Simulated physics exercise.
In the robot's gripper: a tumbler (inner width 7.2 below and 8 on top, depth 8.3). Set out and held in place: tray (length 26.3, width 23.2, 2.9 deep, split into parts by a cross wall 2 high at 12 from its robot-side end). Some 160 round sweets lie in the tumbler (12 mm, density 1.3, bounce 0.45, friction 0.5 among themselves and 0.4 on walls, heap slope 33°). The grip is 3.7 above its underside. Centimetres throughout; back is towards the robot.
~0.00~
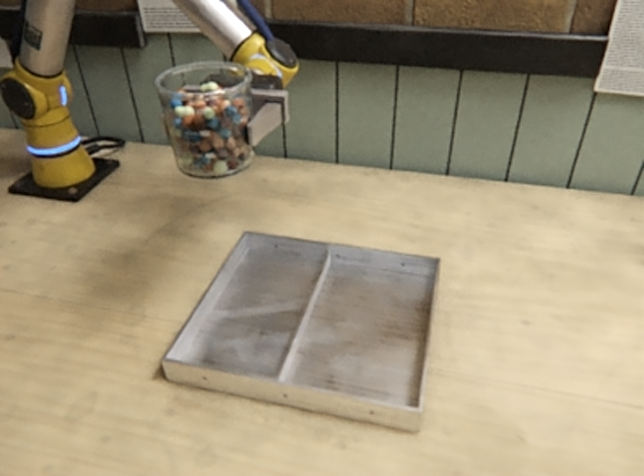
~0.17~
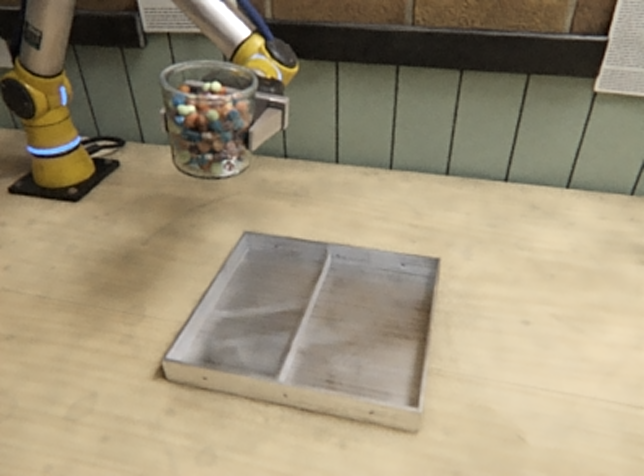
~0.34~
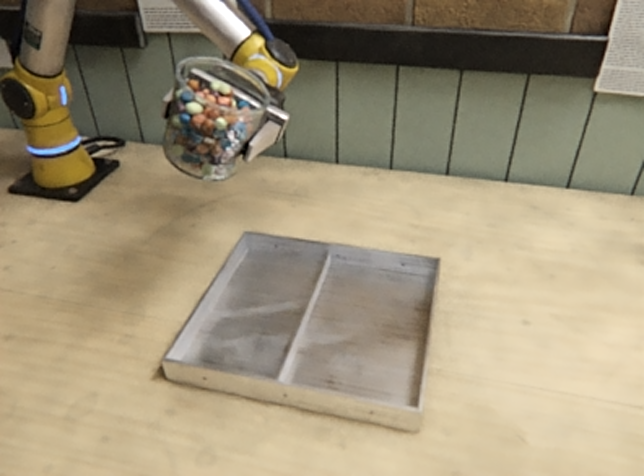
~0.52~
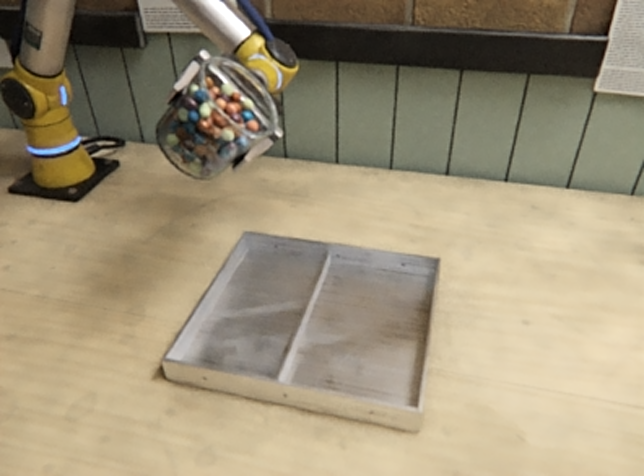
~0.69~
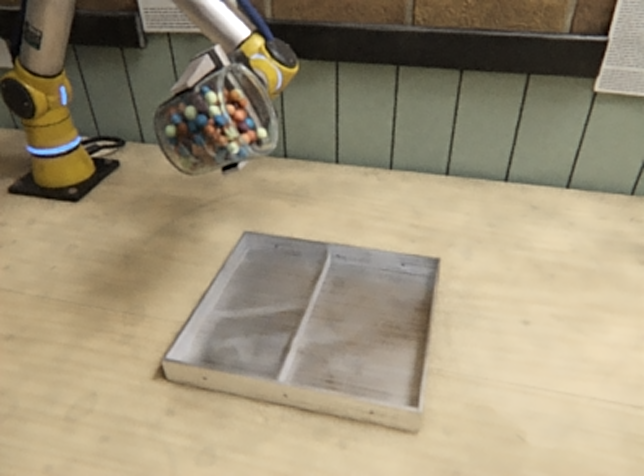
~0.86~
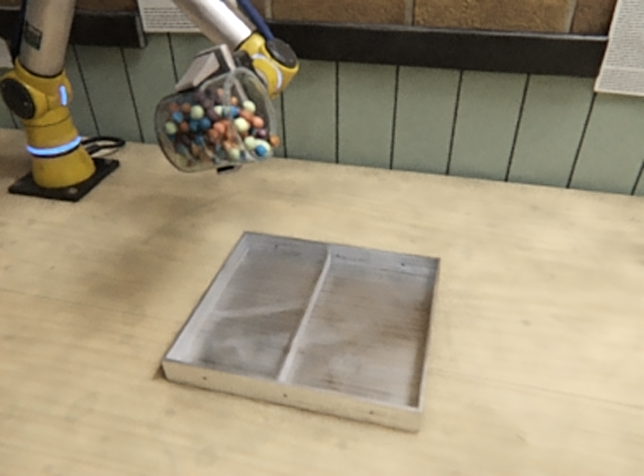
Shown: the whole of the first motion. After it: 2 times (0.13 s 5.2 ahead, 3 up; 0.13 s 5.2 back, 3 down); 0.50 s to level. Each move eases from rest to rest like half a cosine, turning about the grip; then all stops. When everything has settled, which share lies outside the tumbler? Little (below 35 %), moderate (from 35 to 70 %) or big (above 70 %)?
Outside the tumbler the share is big, above 70 %.
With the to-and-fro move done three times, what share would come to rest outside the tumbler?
In that case some 95 per cent.
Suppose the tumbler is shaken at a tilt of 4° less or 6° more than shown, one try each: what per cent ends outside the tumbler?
About 90 and 95 per cent.
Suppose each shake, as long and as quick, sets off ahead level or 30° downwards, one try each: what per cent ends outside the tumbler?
Some 70 and 40 per cent.
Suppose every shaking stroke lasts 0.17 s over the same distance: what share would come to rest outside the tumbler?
It would be near 65 per cent.
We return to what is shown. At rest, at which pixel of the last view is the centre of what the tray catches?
Near (382, 329).
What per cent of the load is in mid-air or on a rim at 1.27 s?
Roughly 5 per cent.
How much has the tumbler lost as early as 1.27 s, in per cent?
Near 75 per cent so far.
After 1.27 s, tilted 71° forward, highest piece 27 above the table; 101 in the far-side part, 39 in the tumbler, 5 in the robot-side part, 2 on the table or floor, 8 in flight or on a rim.
After 1.68 s, tilted 25° forward, highest piece 24 above the table; 125 in the far-side part, 12 in the tumbler, 12 in the robot-side part, 6 on the table or floor.
After 2.08 s, level, highest piece 24 above the table; 126 in the far-side part, 12 in the tumbler, 11 in the robot-side part, 6 on the table or floor.
After 3.13 s, level, highest piece 24 above the table; 126 in the far-side part, 12 in the tumbler, 11 in the robot-side part, 6 on the table or floor.
In the end, 126 in the far-side part, 12 in the tumbler, 11 in the robot-side part, 6 on the table or floor. That is 92 % outside the tumbler.
